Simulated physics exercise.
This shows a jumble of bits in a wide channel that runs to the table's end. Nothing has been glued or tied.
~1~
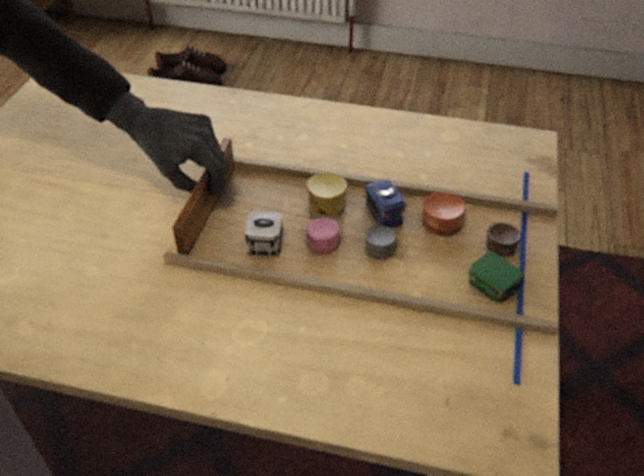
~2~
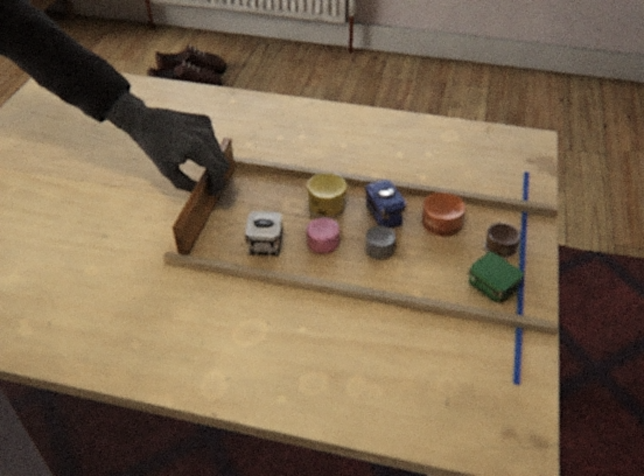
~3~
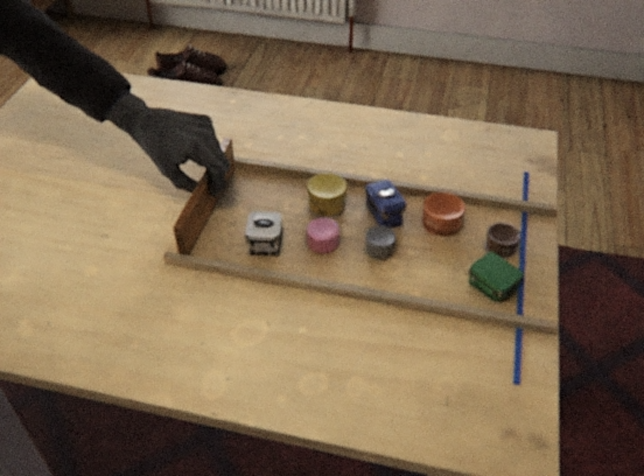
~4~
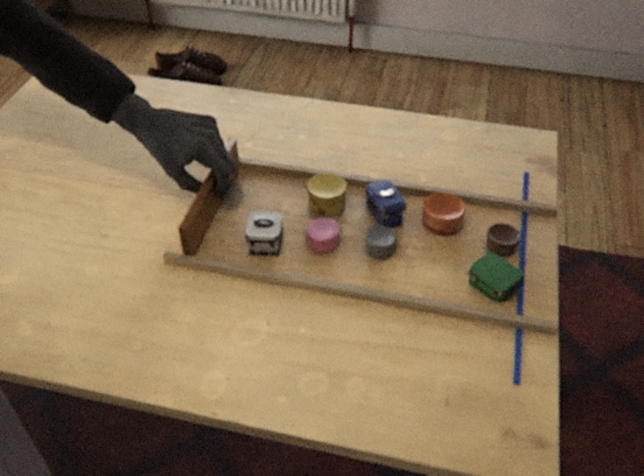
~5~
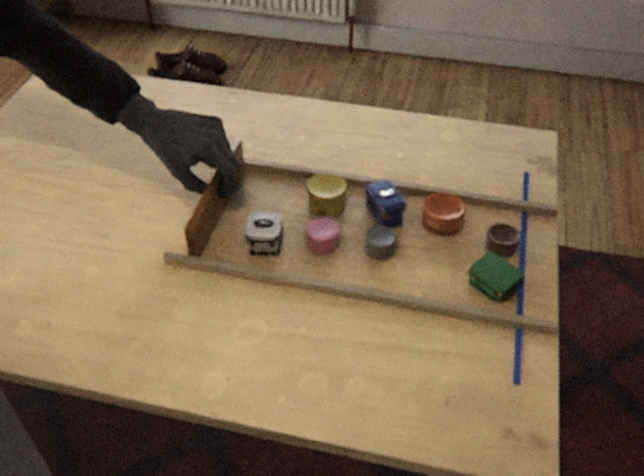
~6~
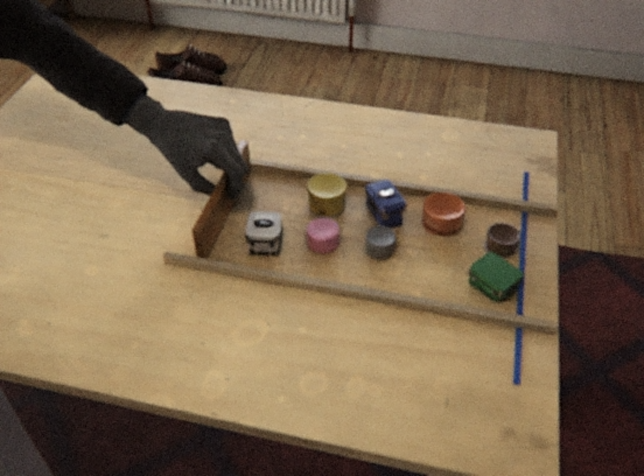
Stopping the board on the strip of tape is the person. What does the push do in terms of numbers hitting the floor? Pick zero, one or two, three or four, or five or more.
It sends five or more to the floor.
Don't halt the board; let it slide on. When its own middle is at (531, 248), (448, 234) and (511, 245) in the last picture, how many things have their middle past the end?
In order: 5, 0, 4.
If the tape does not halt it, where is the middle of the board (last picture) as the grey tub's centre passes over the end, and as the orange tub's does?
Estimated middle: (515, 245), and (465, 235) for the other.
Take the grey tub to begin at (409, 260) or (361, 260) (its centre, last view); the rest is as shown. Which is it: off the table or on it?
Place by place, it goes off; goes off.
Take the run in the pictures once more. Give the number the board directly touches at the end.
The count in contact is 3.
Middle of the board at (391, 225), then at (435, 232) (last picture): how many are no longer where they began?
First position 7; second position 8.
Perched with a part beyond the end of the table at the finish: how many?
The tally is 1.
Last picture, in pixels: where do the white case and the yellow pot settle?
Positions - first (541, 284), then (547, 226).
Soon after, none off yet; brown pot at rest near (502, 241); green case at rest near (495, 278); orange tub at rest near (443, 214).
By the end, the number that fall off is five or more; fallen, blue case, grey tub, orange tub, green case and brown pot.
